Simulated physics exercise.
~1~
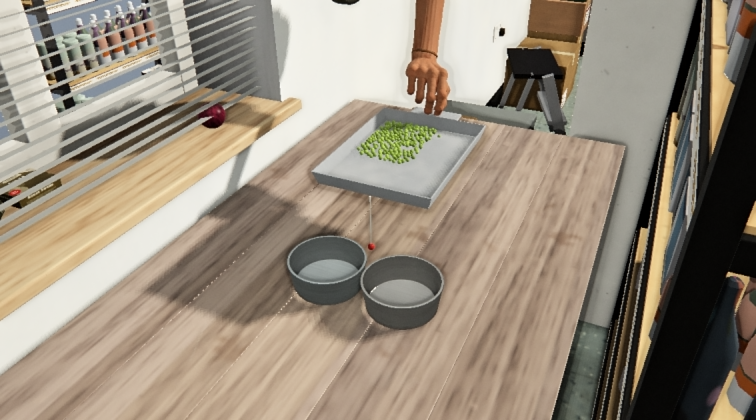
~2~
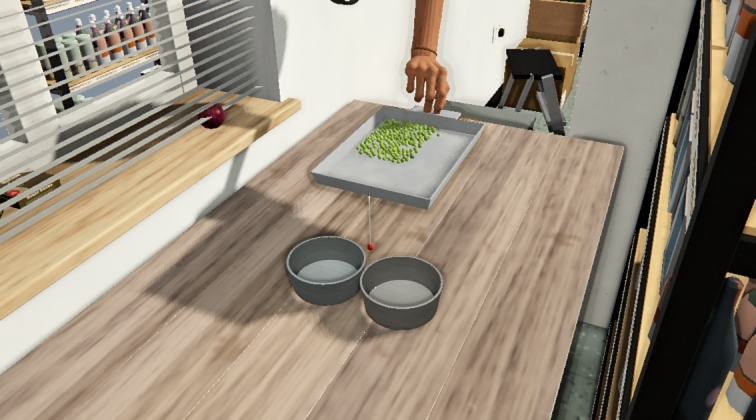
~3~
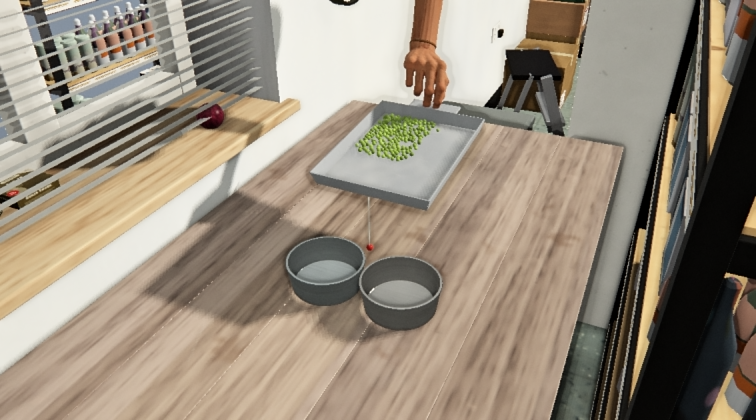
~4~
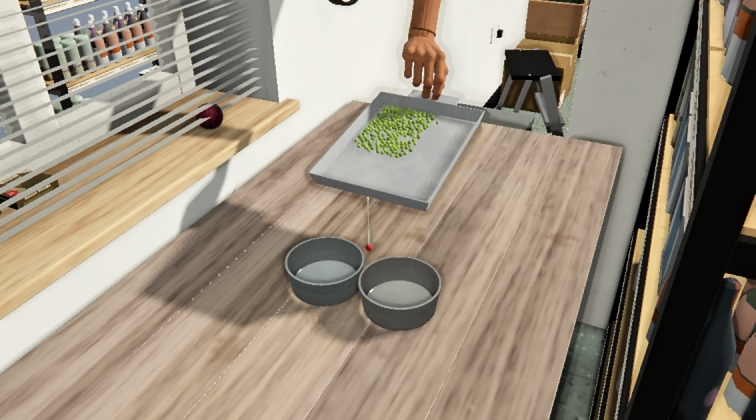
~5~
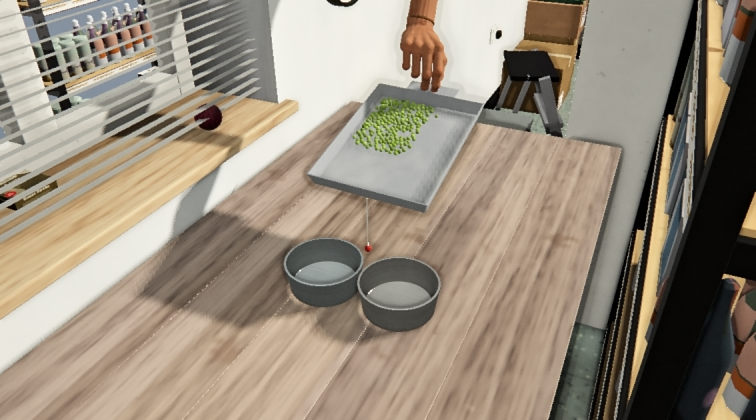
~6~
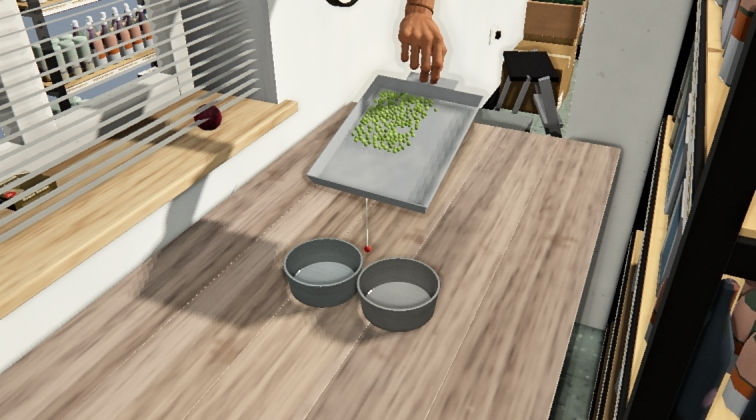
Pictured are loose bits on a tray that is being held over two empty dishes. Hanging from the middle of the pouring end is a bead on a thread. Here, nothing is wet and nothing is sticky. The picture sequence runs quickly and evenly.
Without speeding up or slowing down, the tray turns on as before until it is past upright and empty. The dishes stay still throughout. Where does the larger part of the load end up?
The larger part ends up in the right dish.
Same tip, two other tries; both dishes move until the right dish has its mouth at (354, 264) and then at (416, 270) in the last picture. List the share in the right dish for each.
Roughly 50 per cent, and 40 per cent.
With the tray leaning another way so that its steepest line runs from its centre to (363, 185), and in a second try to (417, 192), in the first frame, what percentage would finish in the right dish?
The share is 0 per cent in the first and 80 per cent in the second.
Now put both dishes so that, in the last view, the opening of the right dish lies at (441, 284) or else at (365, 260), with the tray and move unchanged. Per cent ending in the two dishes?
You'd get 80 per cent first and 50 per cent second.
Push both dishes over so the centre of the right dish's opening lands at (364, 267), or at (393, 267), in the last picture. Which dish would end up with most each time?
Case one: The dish at right. Case two: The dish at right.
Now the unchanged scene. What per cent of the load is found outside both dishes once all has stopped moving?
It comes to 10 per cent or so.
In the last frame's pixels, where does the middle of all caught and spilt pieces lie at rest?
The centre ends up roughly at (387, 306).
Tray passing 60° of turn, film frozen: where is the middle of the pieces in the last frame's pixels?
The load's middle is around (376, 198).
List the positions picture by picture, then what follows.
In the first frame, corners of the pouring end at (317, 170) and (429, 196), level; middle of the load at (398, 140), dried peas; left dish at (308, 291); right dish at (385, 315); bead on its thread at (371, 247).
In the second frame, corners of the pouring end at (317, 171) and (428, 196), level; middle of the load at (398, 139).
In the third frame, corners of the pouring end at (316, 171) and (427, 198), tipped barely, lowest at the right corner; middle of the load at (397, 135).
In the fourth frame, corners of the pouring end at (314, 171) and (426, 199), tipped a little, lowest at the right corner; middle of the load at (396, 129).
In the fifth frame, corners of the pouring end at (313, 172) and (425, 201), tipped a little, lowest at the right corner; middle of the load at (395, 123).
In the sixth frame, corners of the pouring end at (312, 173) and (424, 203), tipped clearly, lowest at the right corner; middle of the load at (393, 118); left dish at (305, 293); right dish at (382, 317).
Soon after the last picture, tray tipped steeply; most on the tray; a small part in the right dish; a stray few in the left dish; a stray few outside both; a small part in the air.
A little later, tray tipped right over; about half on the tray; a small part in the right dish; a small part in the left dish; a small part outside both; about a quarter in the air.
Later still, tray tipped past a quarter turn; about two thirds in the right dish; about a quarter in the left dish; a small part outside both.
At rest, tray tipped past a quarter turn; about two thirds in the right dish; about a quarter in the left dish; a small part outside both.
